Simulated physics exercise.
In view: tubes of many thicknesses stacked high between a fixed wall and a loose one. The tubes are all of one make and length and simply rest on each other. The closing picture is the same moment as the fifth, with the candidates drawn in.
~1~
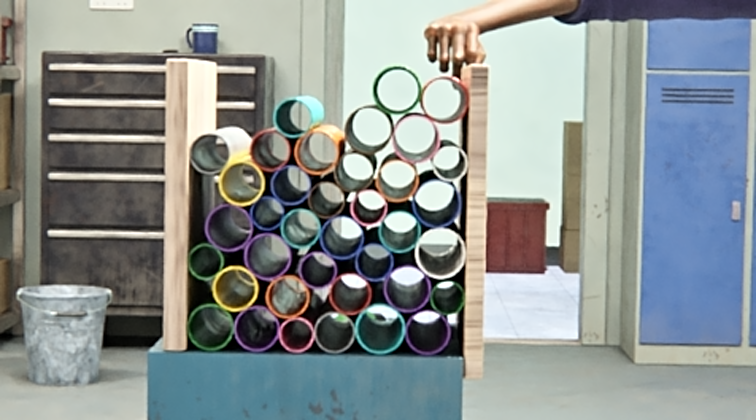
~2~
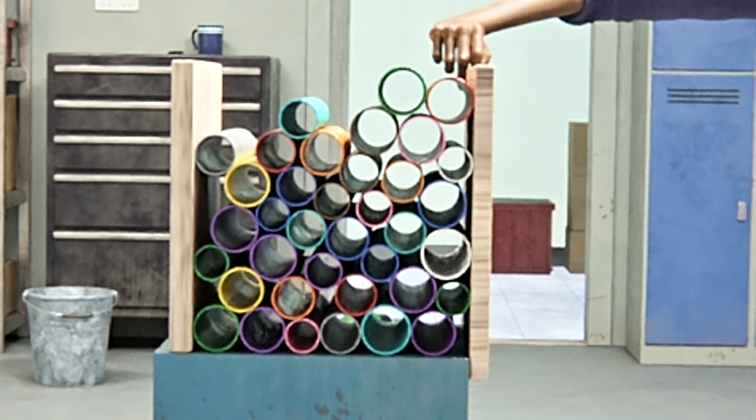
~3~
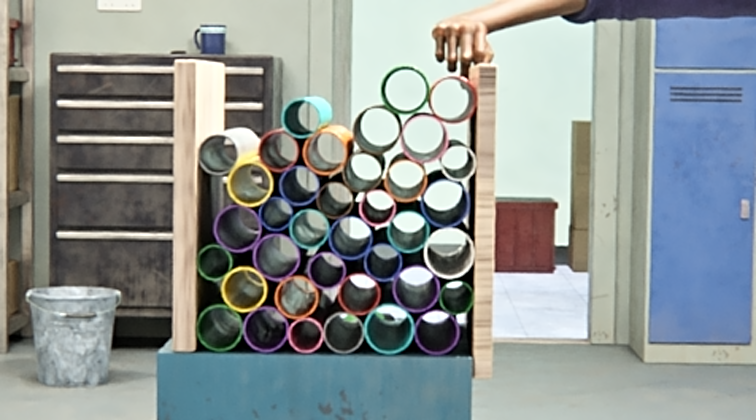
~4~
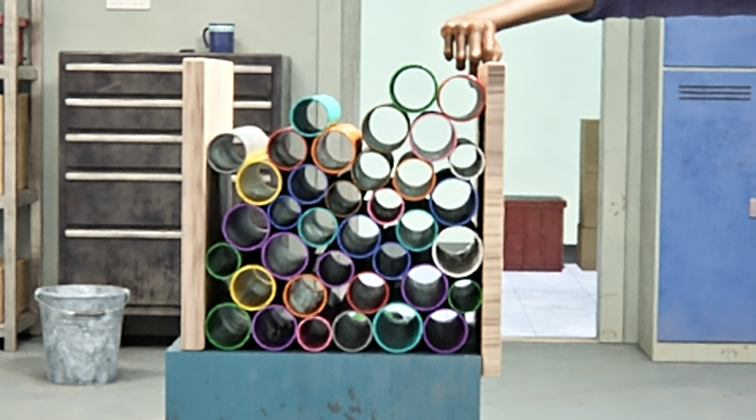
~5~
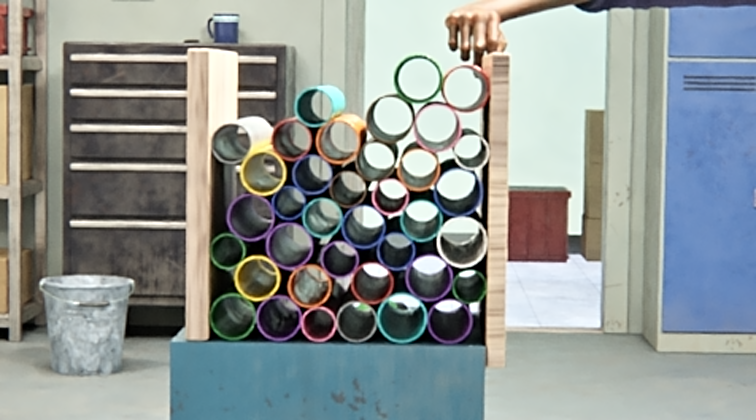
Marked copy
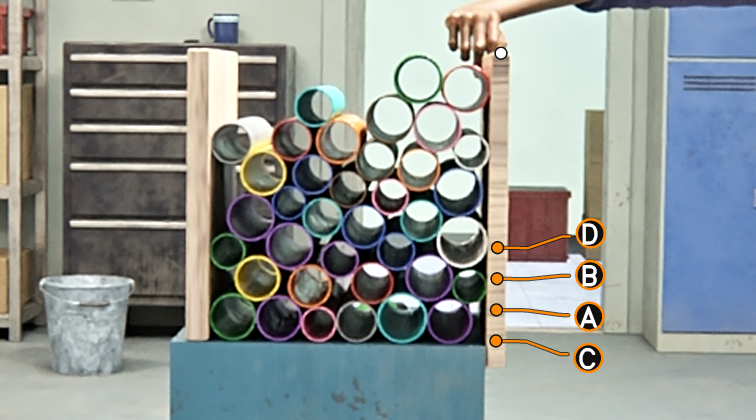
The video shows a stack of colourful open-ended tubes resting on one another between two upright wooden boards on a blue base, while a hand stays on top of the right board and the view shifts slightly.
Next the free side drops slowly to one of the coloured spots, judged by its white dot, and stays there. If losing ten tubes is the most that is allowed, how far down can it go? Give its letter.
The answer is mark D.
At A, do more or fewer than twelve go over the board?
At A, more than twelve.
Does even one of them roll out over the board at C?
Yes, at C.
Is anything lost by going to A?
At A: Yes.
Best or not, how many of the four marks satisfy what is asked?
One of them.
On the marked copy, A at (497, 310); B at (497, 279); C at (496, 341); D at (498, 248); the white dot at (501, 53).
Taking D. A third of the way, top of the board (489, 137).
Two thirds of the way, top of the board (488, 231).
When it is over, top of the board (488, 247), about six out over the board.
As for the rest, A more than ten out over the board; B eleven out over the board; C more than ten out over the board.
